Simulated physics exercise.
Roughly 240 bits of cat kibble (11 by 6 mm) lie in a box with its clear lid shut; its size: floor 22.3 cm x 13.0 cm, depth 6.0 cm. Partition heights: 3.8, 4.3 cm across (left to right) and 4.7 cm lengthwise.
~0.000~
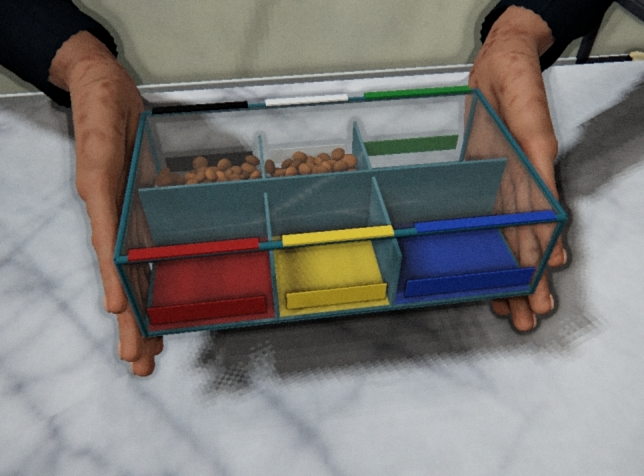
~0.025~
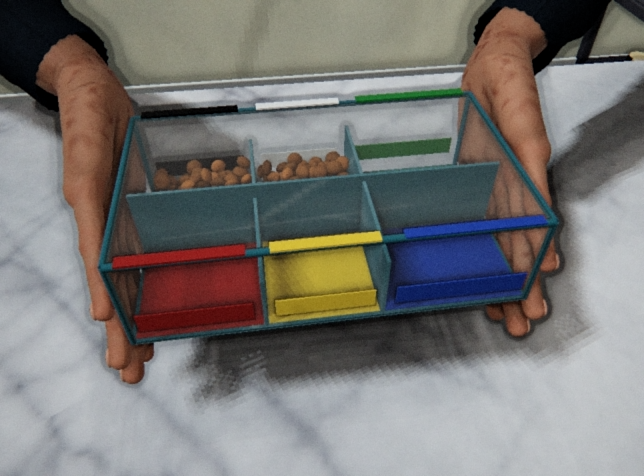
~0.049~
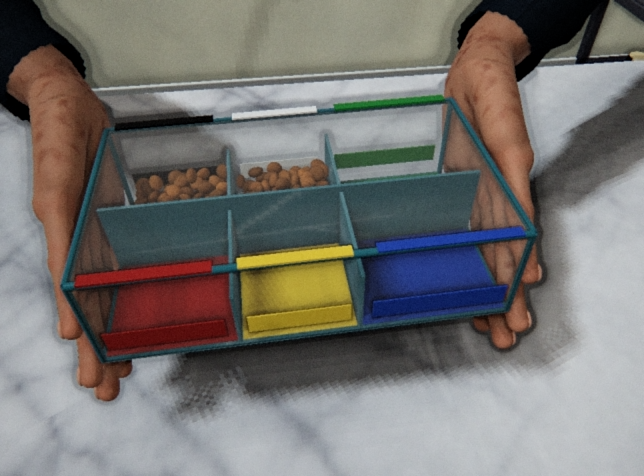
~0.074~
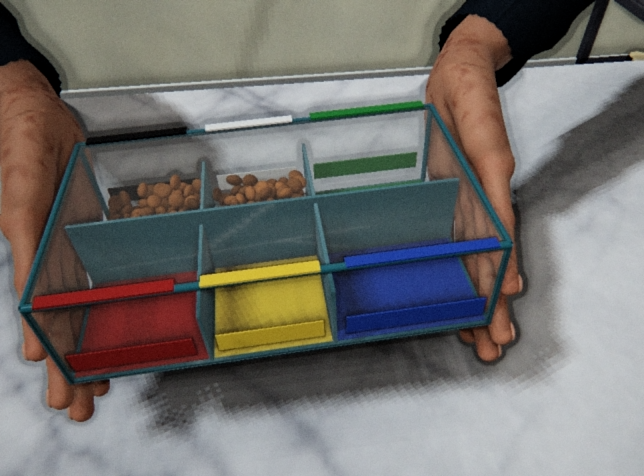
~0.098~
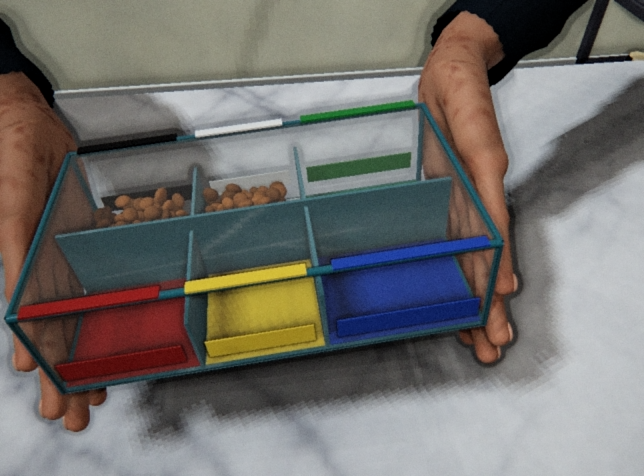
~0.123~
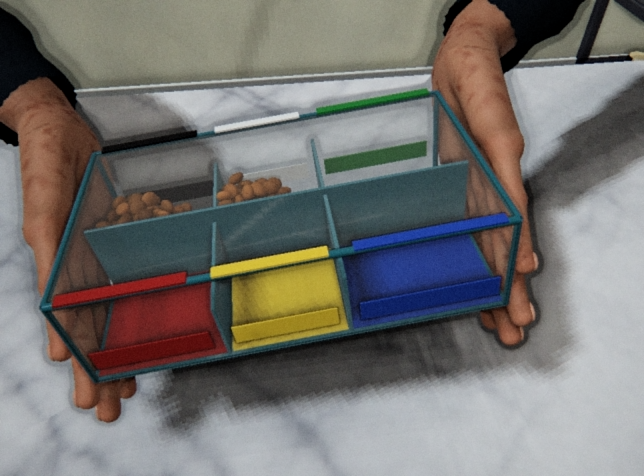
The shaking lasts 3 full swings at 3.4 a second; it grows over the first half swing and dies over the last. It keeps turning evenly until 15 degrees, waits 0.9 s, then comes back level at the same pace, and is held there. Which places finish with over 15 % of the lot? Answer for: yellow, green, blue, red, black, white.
Yellow under, green under, blue under, red under, black over, white over.
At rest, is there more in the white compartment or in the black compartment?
The larger share is in the black compartment.
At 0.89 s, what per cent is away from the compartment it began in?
Some 20 per cent.
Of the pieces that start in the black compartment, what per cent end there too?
Some 90 per cent.
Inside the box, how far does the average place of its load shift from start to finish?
Roughly 2.0 cm.
After 0.54 s, tilt 15 degrees; red 5 %, black 55 %, white 40 %; middle of all pieces near (359, 155).
Then, at 0.89 s, tilt 15 degrees; green 5 %, red 5 %, black 50 %, white 40 %; middle of all pieces near (259, 208).
After 1.21 s, tilt 11 degrees; green 5 %, red 5 %, black 50 %, white 40 %; middle of all pieces near (243, 214).
After 1.52 s, tilt 0 degrees; green 5 %, red 5 %, black 50 %, white 40 %; middle of all pieces near (236, 199).
By 1.9 s all is still; yellow 0 %, green 5 %, blue 0 %, red 5 %, black 50 %, white 40 %.
